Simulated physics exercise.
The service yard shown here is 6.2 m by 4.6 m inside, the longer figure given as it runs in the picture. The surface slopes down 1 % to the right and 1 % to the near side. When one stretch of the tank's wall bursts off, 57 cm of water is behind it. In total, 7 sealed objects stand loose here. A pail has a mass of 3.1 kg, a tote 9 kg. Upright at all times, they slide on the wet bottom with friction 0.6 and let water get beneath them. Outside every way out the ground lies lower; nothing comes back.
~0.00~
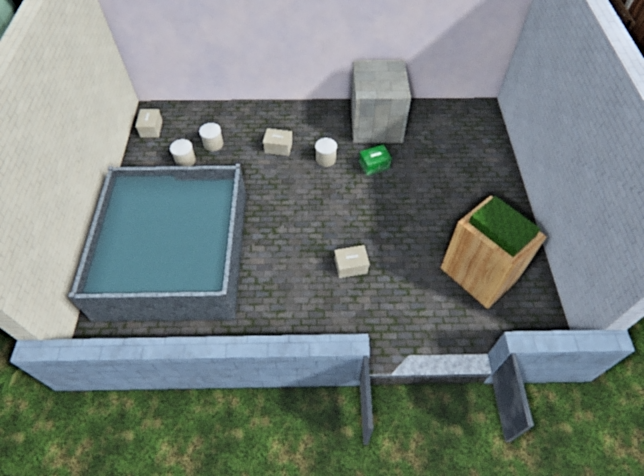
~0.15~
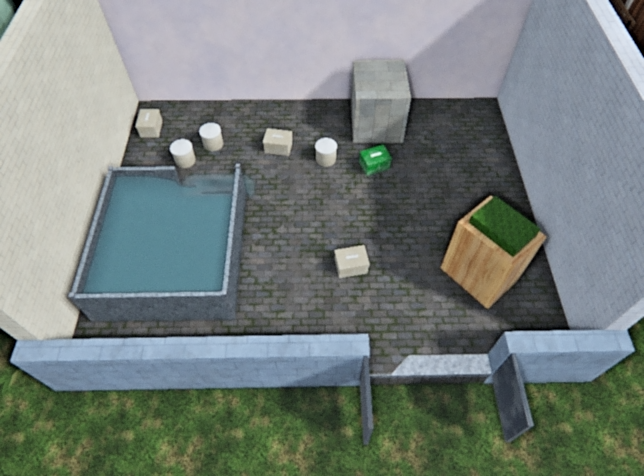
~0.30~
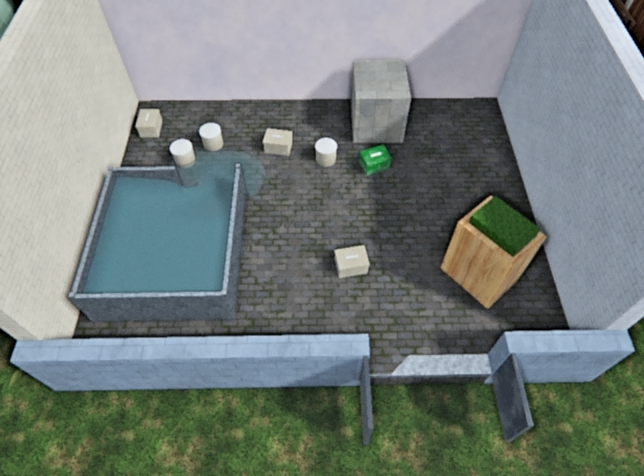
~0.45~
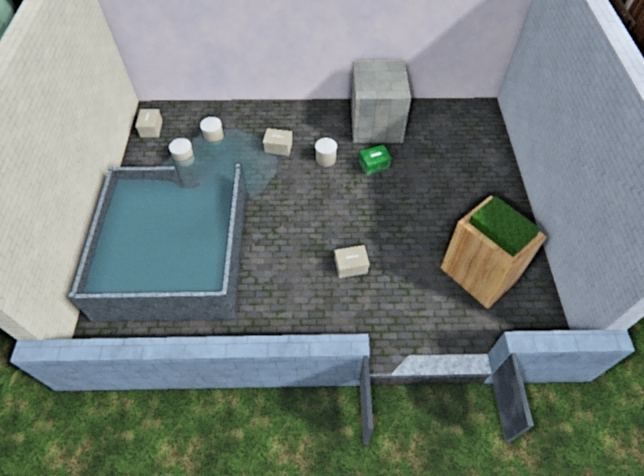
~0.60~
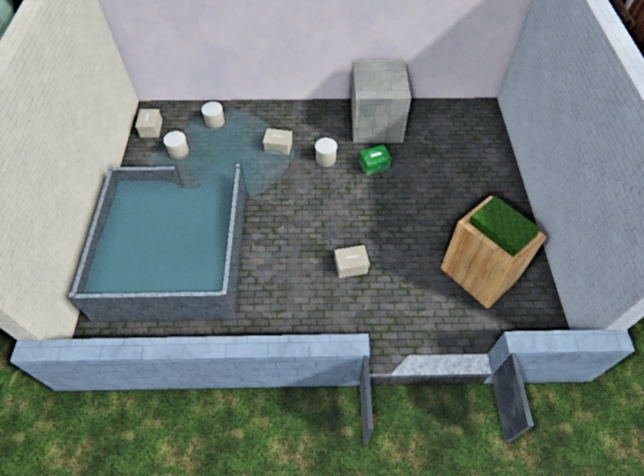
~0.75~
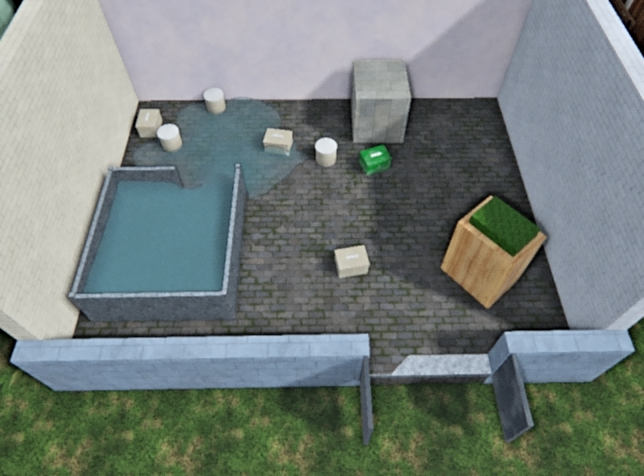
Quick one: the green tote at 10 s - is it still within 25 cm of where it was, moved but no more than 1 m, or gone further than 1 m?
Moved, no more than 1 m.
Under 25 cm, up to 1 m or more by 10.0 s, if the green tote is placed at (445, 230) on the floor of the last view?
Short answer: It goes only partway.
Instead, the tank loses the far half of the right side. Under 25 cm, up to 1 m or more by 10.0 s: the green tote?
Outcome for the green tote: Long-distance displacement.
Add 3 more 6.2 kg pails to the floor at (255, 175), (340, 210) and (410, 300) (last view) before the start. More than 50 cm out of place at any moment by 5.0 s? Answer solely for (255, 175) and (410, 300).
Lab note - in order: Above threshold / below threshold.
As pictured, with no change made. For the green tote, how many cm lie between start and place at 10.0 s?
60 cm.
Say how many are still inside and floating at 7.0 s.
4.
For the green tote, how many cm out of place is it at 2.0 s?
0 cm or so by then.
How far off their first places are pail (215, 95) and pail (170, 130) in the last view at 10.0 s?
In that order: 80 cm, 100 cm.
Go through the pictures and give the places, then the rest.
In the first frame, the green tote at (376, 155) rests on the ground; water covers 3.2 m2; 0 of 7 have shifted.
In the second frame, the green tote at (376, 155), on the bottom; water covers 3.6 m2; 0 of 7 have shifted.
In the third frame, the green tote at (376, 155) rests on the ground; 4.3 m2 under water; 0 of 7 have shifted.
In the fourth frame, the green tote at (376, 155), on the bottom; water covers 4.9 m2; 1 of 7 have shifted.
In the fifth frame, the green tote at (376, 155) rests on the ground; 5.8 m2 under water; 2 of 7 have shifted.
In the sixth frame, the green tote at (376, 155) rests on the ground; 6.8 m2 under water; 2 of 7 have shifted.
After 2.0 s the green tote is near (376, 155), 0.0 m from its start, aground; 0 of 7 are out; 4 afloat.
After 4.5 s the green tote is near (386, 162), 0.2 m from its start, aground; 0 of 7 are out; 4 afloat.
After 7.0 s the green tote is near (409, 170), 0.6 m from its start, aground; 1 of 7 are out; 4 afloat.
After 10.0 s the green tote is near (409, 170), 0.6 m from its start, aground; 1 of 7 are out; 3 afloat.
